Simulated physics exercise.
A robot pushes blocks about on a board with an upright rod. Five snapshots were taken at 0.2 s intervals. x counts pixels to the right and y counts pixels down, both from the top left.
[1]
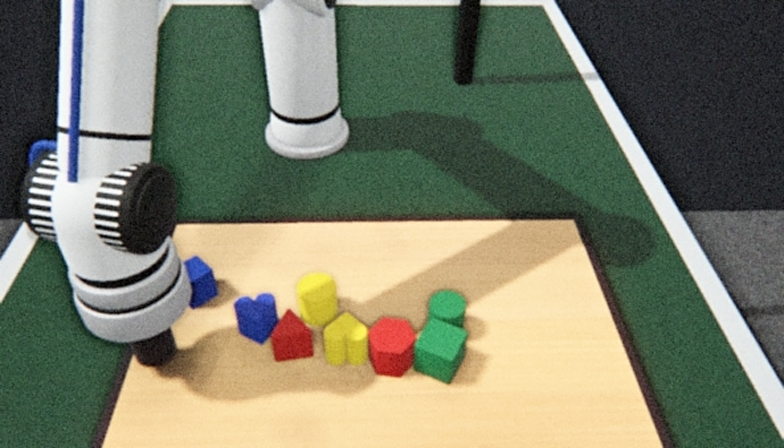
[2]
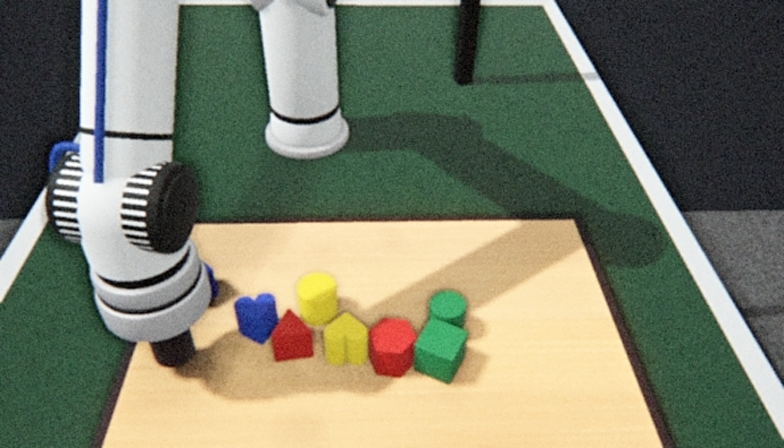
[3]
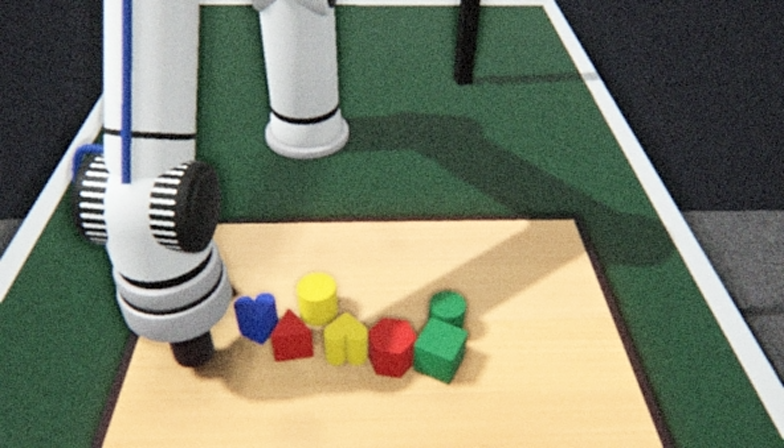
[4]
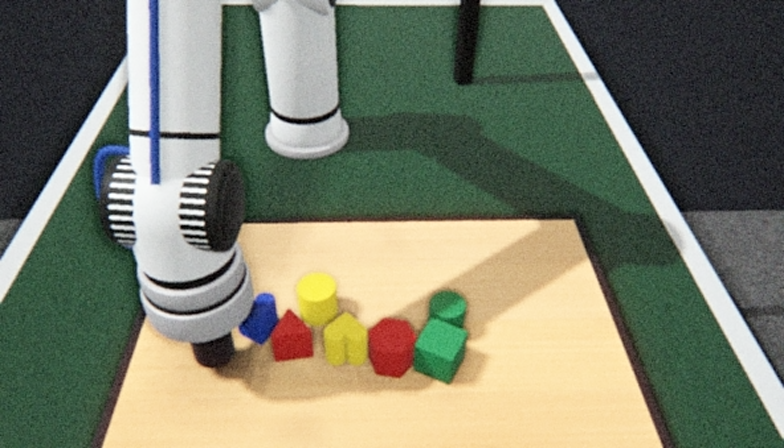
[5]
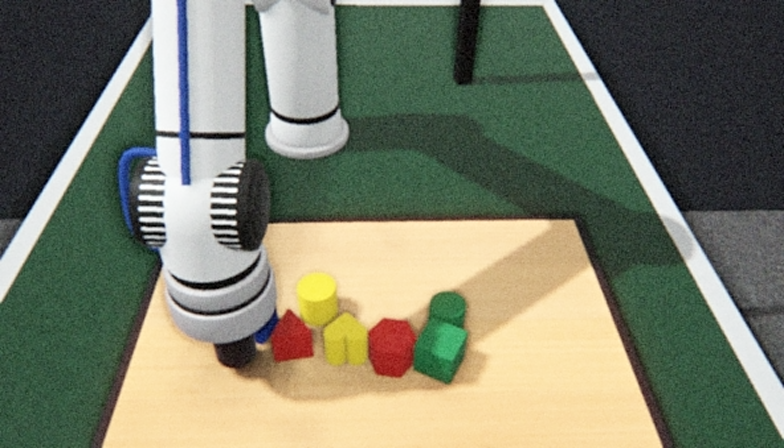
A pale wooden board lies on a green floor edged with white lines, seen from above at a fixed angle. Blue, red, yellow and green blocks sit in an uneven row across it, a yellow cylinder behind them, with a white robot arm at the left and a white column behind. The arm slides its dark tip steadily rightward, covering the blue blocks from view, while the other blocks stay still.
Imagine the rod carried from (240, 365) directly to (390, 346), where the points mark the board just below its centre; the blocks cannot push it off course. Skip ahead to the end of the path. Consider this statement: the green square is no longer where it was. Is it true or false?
The claim holds.
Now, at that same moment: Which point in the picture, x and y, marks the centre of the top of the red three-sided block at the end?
It is going to be at (357, 300).
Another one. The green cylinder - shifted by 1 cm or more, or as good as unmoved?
Moved off its spot.
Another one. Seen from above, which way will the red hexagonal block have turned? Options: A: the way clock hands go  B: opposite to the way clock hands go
The correct letter is A.
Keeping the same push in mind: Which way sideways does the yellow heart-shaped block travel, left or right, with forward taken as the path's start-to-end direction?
Leftward.
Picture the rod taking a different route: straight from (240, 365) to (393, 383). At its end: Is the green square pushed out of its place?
Yes - that is the case.
The first path, step by step. One third of the way, rod at (291, 346); red three-sided block at (318, 319), turned 55° anticlockwise.
Two thirds of the way, rod at (340, 340); red three-sided block at (349, 303), turned 90° anticlockwise; yellow heart-shaped block at (378, 319), turned 25° anticlockwise; red hexagonal block at (419, 329), turned 40° clockwise; green square at (460, 343).
At the end, rod at (390, 334); red three-sided block at (357, 300), turned 115° anticlockwise; yellow heart-shaped block at (413, 300), turned 80° anticlockwise; red hexagonal block at (439, 325), turned 60° clockwise; green square at (474, 347); green cylinder at (462, 300).
